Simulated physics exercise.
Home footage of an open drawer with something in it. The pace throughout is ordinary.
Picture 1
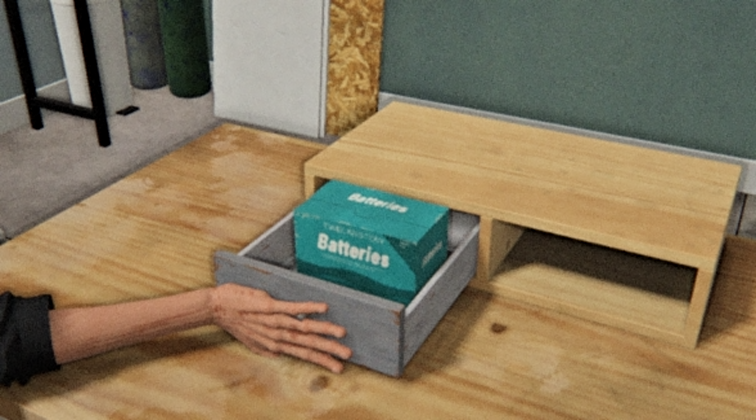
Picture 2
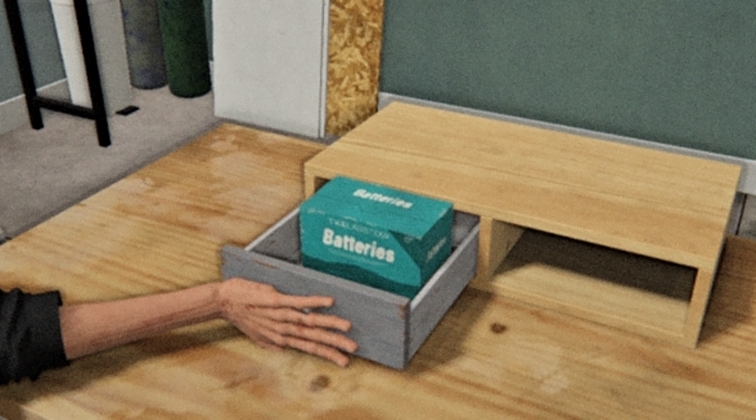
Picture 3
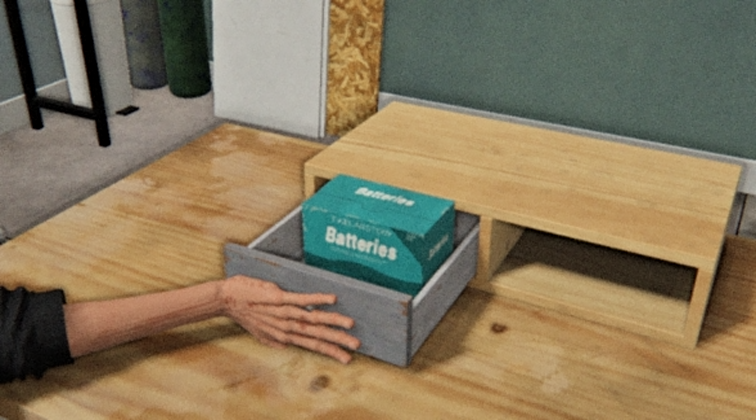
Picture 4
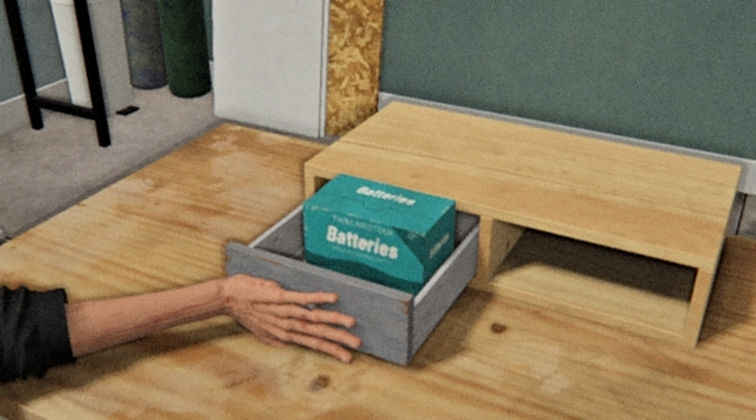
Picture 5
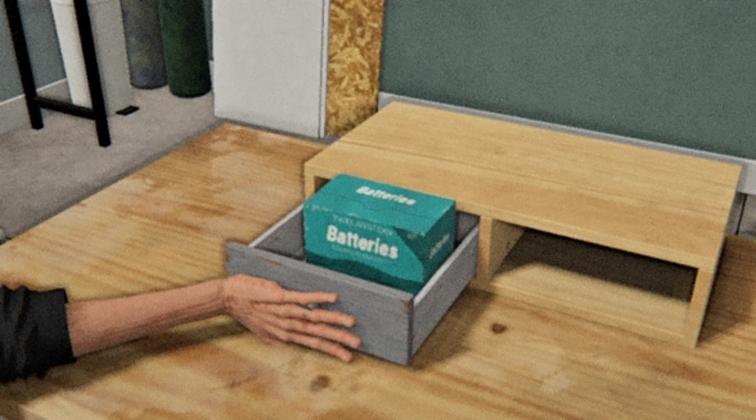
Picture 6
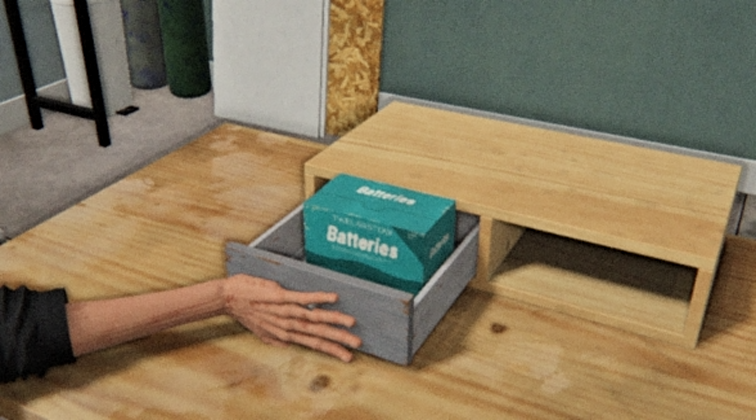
The footage shows a hand resting against the front of an open gray drawer holding a turquoise box labeled "Batteries" beneath a low wooden unit. The hand, drawer and box shift very slightly right, then stay nearly still.
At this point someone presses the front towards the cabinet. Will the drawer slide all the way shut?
No.
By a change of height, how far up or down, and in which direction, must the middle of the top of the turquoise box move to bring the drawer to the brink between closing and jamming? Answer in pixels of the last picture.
Push it down about 16 pixels and it flips.
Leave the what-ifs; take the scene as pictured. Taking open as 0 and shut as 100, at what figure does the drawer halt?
Around 45 in a hundred of the way.
Then, 0.36 s past the last view, drawer starting in.
Finally, the drawer jams.
